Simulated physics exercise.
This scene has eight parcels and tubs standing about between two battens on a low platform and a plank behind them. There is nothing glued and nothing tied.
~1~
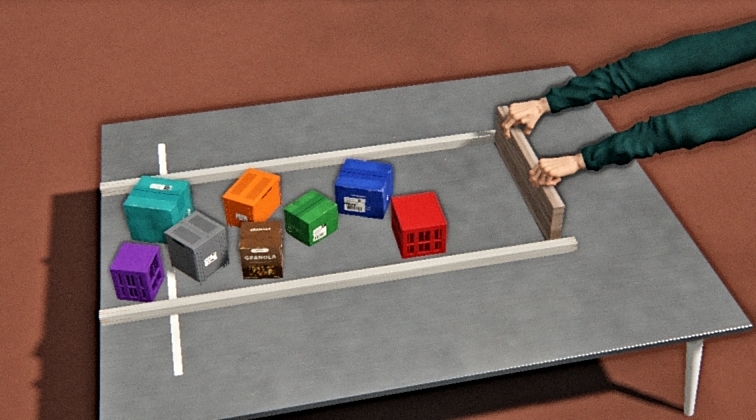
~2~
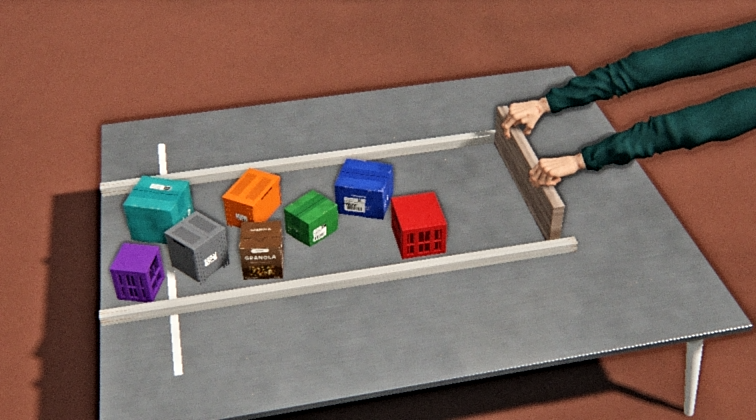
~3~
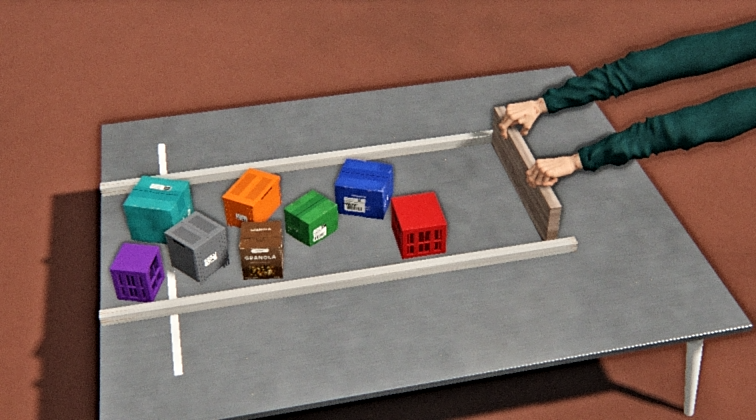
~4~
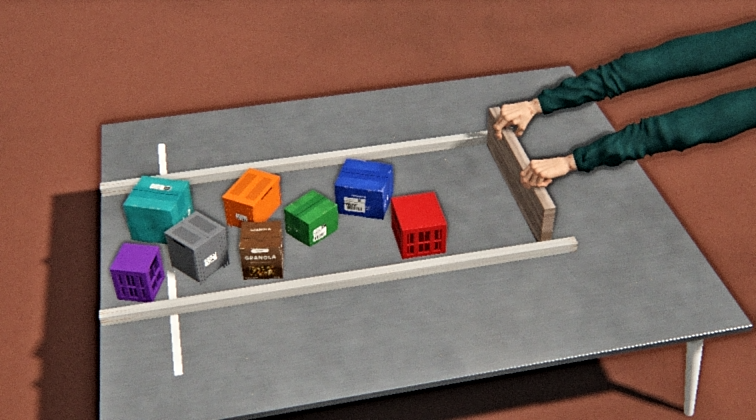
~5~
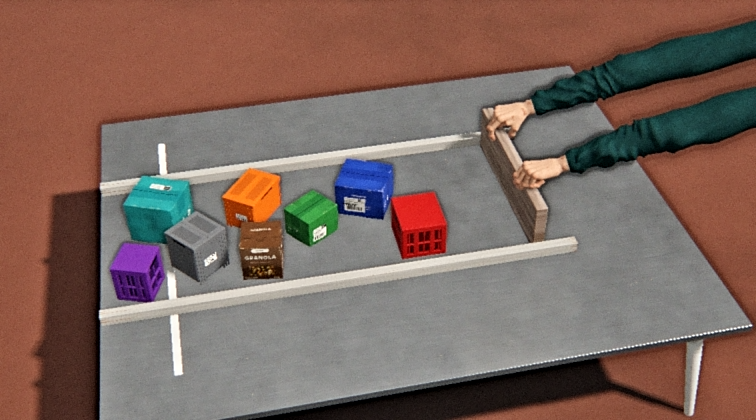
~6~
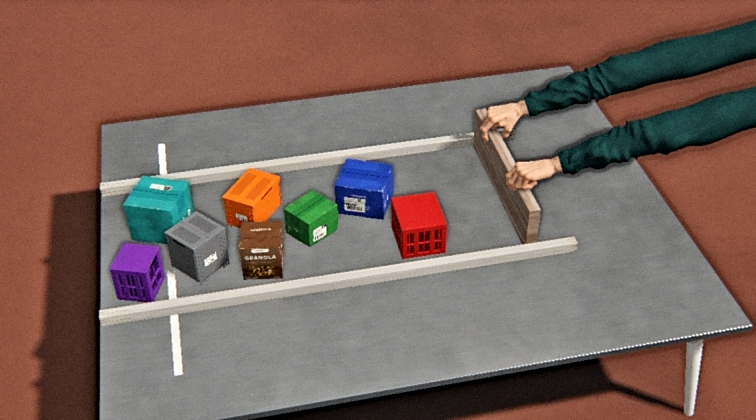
We see eight colourful boxes and crates standing still between two battens on a grey platform, while two hands at the right hold a wooden plank upright, keep it nearly still, then slide it slightly to the left.
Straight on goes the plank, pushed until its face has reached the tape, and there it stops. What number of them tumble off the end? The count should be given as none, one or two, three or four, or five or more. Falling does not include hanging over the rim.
Looks to me like the count going over is a three or a four.
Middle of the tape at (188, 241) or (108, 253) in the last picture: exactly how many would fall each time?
Try 1: 3; try 2: 8.
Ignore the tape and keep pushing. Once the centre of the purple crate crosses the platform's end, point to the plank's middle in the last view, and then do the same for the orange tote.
Near (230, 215), then near (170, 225).
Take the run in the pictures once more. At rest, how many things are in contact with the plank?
It's touching 2 at the end.
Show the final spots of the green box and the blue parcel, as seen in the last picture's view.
(108, 247) and (131, 217), roughly.
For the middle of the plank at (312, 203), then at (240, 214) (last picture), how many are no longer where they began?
5 and 8.
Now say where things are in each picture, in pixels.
The first picture shows purple crate (138, 273); turquoise box (160, 210); grey tote (198, 248); plank (526, 173); tape (169, 244).
The second picture shows turquoise box (160, 210); brown box (262, 250).
The third picture shows grey tote (198, 248); plank (524, 173).
The fourth picture shows purple crate (138, 273); red crate (418, 225).
The fifth picture shows turquoise box (160, 210); orange tote (253, 201).
The sixth picture shows purple crate (138, 273); turquoise box (160, 210); grey tote (198, 248); plank (504, 176); tape (169, 244).
Early on, none off yet; purple crate at rest near (138, 273); turquoise box at rest near (160, 210); grey tote at rest near (198, 248).
Finally, the number that fall off is three or four; lost, grey tote, turquoise box and purple crate.
